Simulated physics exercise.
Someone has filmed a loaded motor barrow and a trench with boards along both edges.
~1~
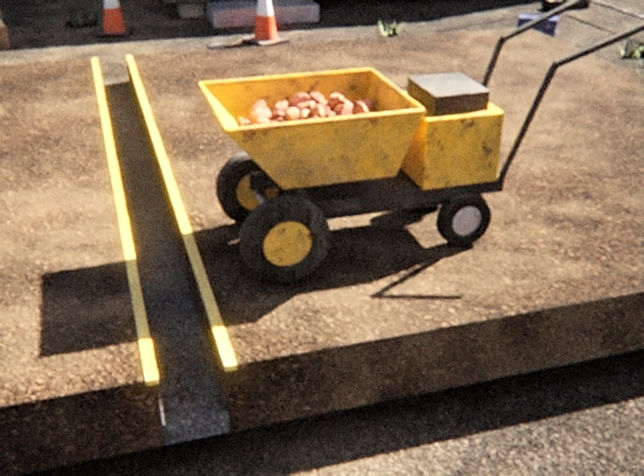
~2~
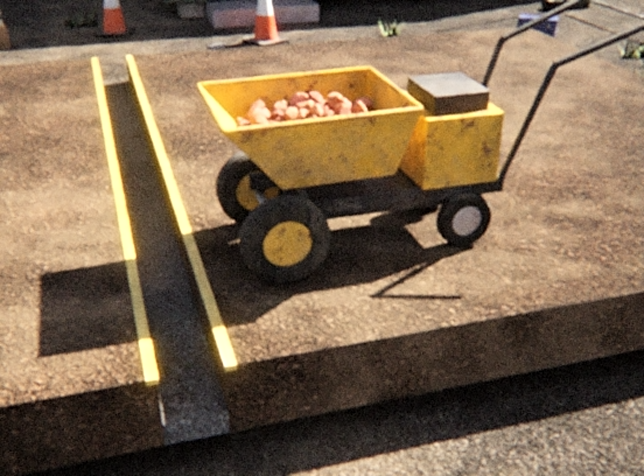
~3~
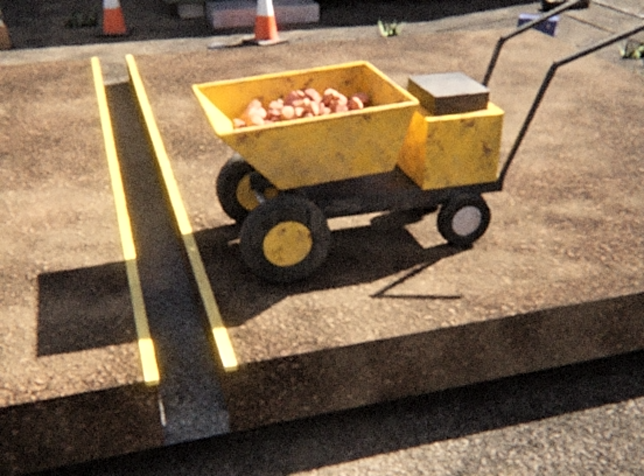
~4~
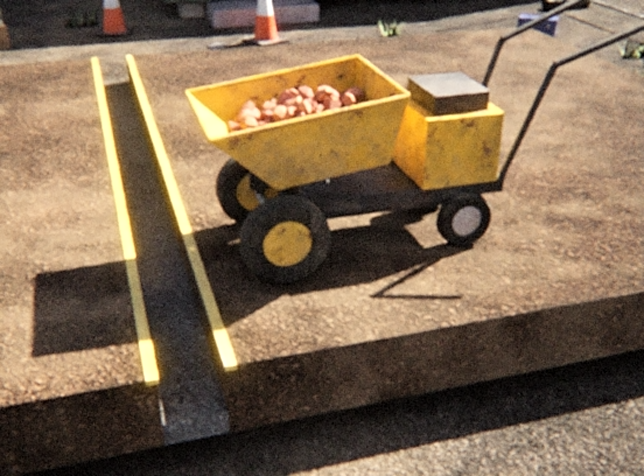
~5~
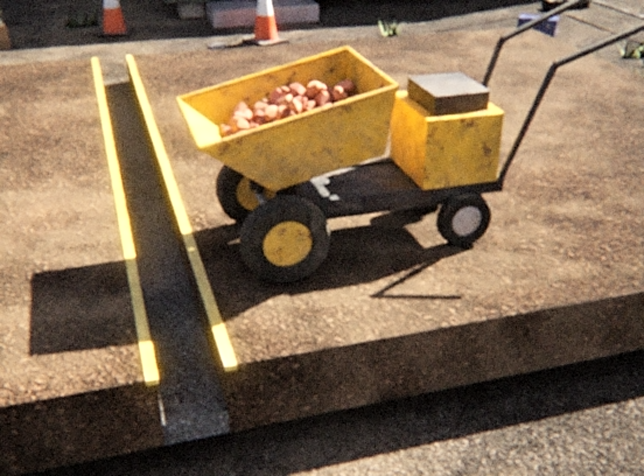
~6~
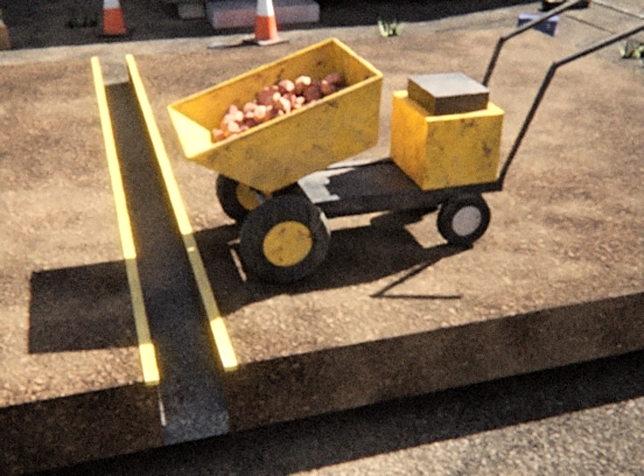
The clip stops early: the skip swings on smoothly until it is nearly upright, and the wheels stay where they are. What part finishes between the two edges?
It catches only the smaller part.
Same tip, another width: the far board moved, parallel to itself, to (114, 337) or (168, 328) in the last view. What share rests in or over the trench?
First some 80, then 0 per cent.
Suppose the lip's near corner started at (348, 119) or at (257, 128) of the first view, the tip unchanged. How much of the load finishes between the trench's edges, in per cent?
The first gives 40 %, the second 80 %.
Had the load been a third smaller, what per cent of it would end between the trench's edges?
It comes to 10 per cent or so.
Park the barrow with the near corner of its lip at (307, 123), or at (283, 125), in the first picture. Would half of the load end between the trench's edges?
The first try: The larger part. The second: Most of it.
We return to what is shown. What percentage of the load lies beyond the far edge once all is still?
Near 55 %.
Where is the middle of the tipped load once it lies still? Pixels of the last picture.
Around (91, 270).
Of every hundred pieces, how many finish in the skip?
About 30 per cent.
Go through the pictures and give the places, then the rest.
In the first frame, lip of the skip at (226, 131), level; top of the load at (321, 113), lumps of rubble; first edge of the trench at (216, 320); far edge at (143, 332), the trench under half as wide as the skip, and about as deep as wide.
In the second frame, lip of the skip at (224, 132), level; top of the load at (320, 113).
In the third frame, lip of the skip at (219, 135), tipped barely; top of the load at (315, 111).
In the fourth frame, lip of the skip at (211, 141), tipped a little; top of the load at (316, 111).
In the fifth frame, lip of the skip at (200, 149), tipped a little; top of the load at (325, 105).
In the sixth frame, lip of the skip at (189, 159), tipped clearly; top of the load at (326, 105); first edge of the trench at (216, 320); far edge at (143, 332).
Soon after the last picture, skip tipped steeply; all in the skip.
A little later, skip tipped right over; most in the skip; a stray few in or heaped over the trench; about a quarter beyond it.
Later still, skip tipped right over; about a third in the skip; a small part in or heaped over the trench; about two thirds beyond it.
By the end, skip tipped right over; about a third in the skip; a small part in or heaped over the trench; about half beyond it.
